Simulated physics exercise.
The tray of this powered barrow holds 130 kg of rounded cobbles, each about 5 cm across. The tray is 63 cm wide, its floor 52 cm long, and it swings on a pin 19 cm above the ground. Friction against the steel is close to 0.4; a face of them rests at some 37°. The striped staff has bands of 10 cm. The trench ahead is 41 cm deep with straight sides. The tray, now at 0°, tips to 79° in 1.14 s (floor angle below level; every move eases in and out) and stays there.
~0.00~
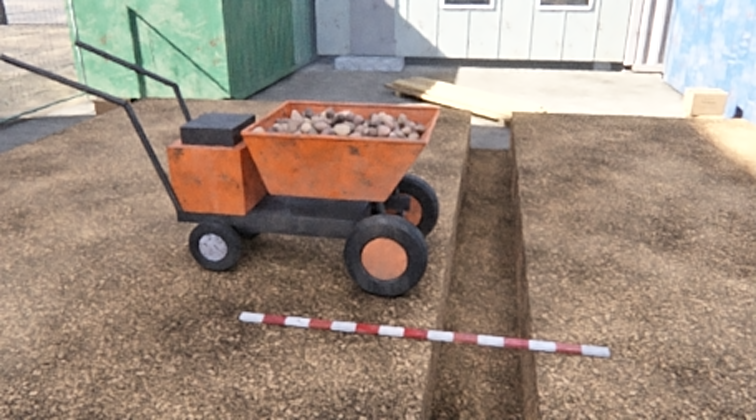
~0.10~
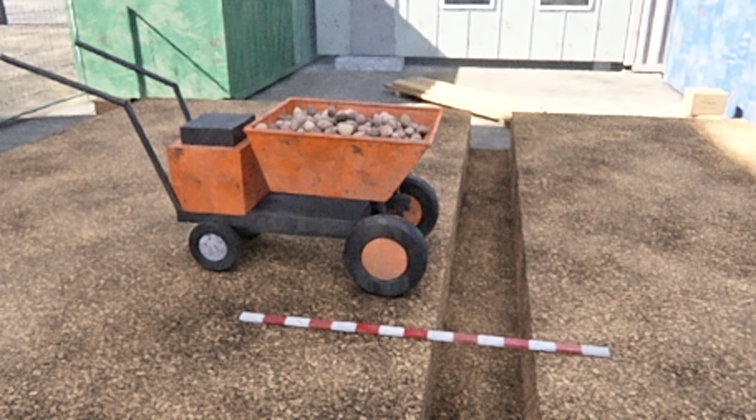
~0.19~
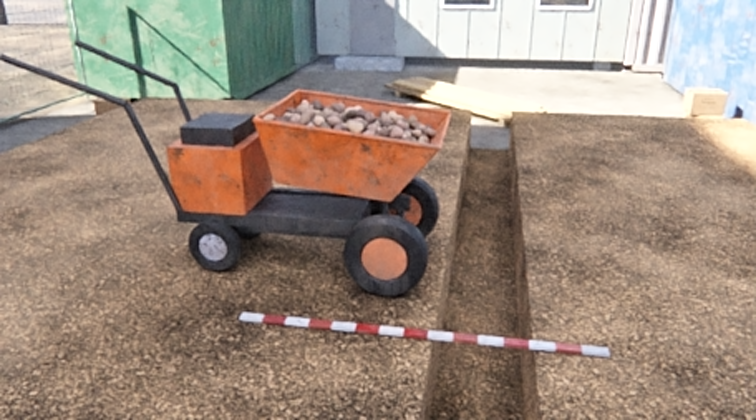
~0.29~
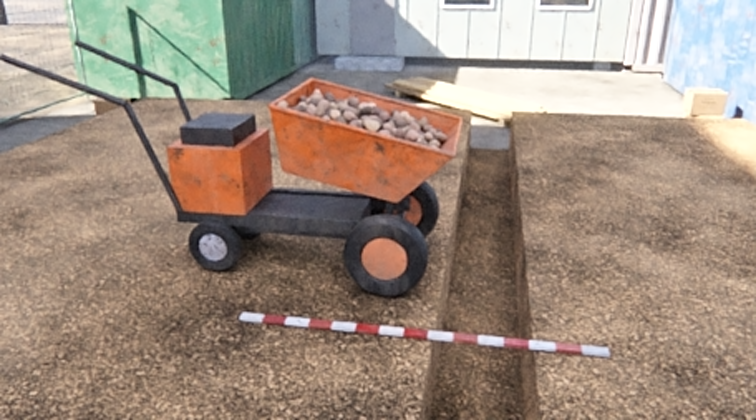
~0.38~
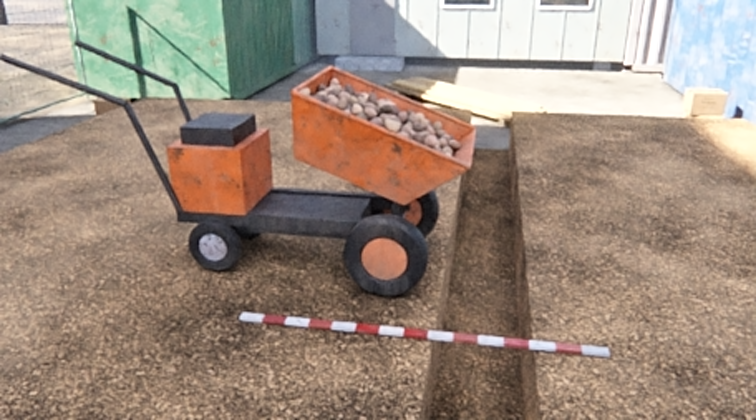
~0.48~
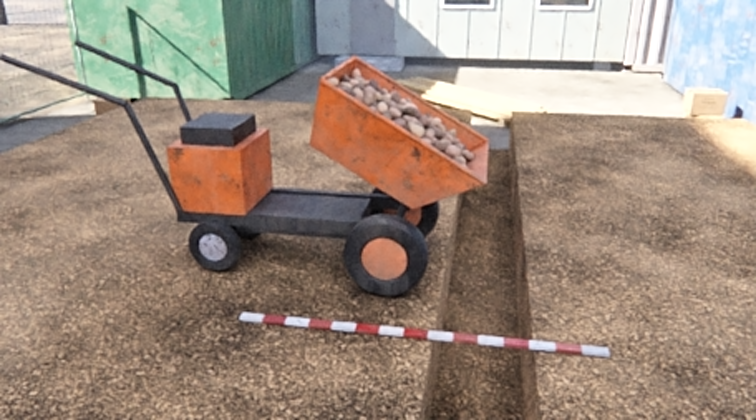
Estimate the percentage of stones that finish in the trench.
About 36 per cent.
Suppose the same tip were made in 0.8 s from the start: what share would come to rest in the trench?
Then about 30 per cent.
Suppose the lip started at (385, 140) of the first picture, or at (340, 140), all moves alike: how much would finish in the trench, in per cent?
About 75 and 100 per cent.
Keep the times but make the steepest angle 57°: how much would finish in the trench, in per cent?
It would be near 15 per cent.
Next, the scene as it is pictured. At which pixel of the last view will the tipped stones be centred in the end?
Their middle is at about (560, 275).
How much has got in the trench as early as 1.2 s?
About 5 per cent by then.
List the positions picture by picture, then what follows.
The tray is at 0°, its lip at (426, 142); the top of the load is at (340, 117), in the first frame.
Lip at (430, 144), floor tilted 2°, highest stones at (333, 115); the stones move at 0.3 m/s on average, in the second frame.
The tray is at 6°, its lip at (440, 148); the top of the load is at (332, 110); the stones move at 0.5 m/s on average, in the third frame.
The tray is at 13°, its lip at (454, 156); the top of the load is at (330, 101); the stones move at 0.7 m/s on average, in the fourth frame.
The tray is at 21°, its lip at (470, 167); the top of the load is at (342, 92); the stones move at 0.8 m/s on average, in the fifth frame.
The tray is at 30°, its lip at (486, 183); the top of the load is at (355, 83); the stones move at 0.9 m/s on average, in the sixth frame.
After 0.9 s the floor is at 67°; 99 % in the tray, 1 % past the trench; the foremost stones are at (538, 244).
After 1.2 s the floor is at 79°; 49 % in the tray, 7 % in the trench, 45 % past the trench; the foremost stones are at (661, 281).
After 1.6 s the floor is at 79°; 19 % in the tray, 15 % in the trench, 66 % past the trench; the foremost stones are past the picture's edge.
After 3.5 s the floor is at 79°; 0 % in the tray, 36 % in the trench, 64 % past the trench; the foremost stones are past the picture's edge.
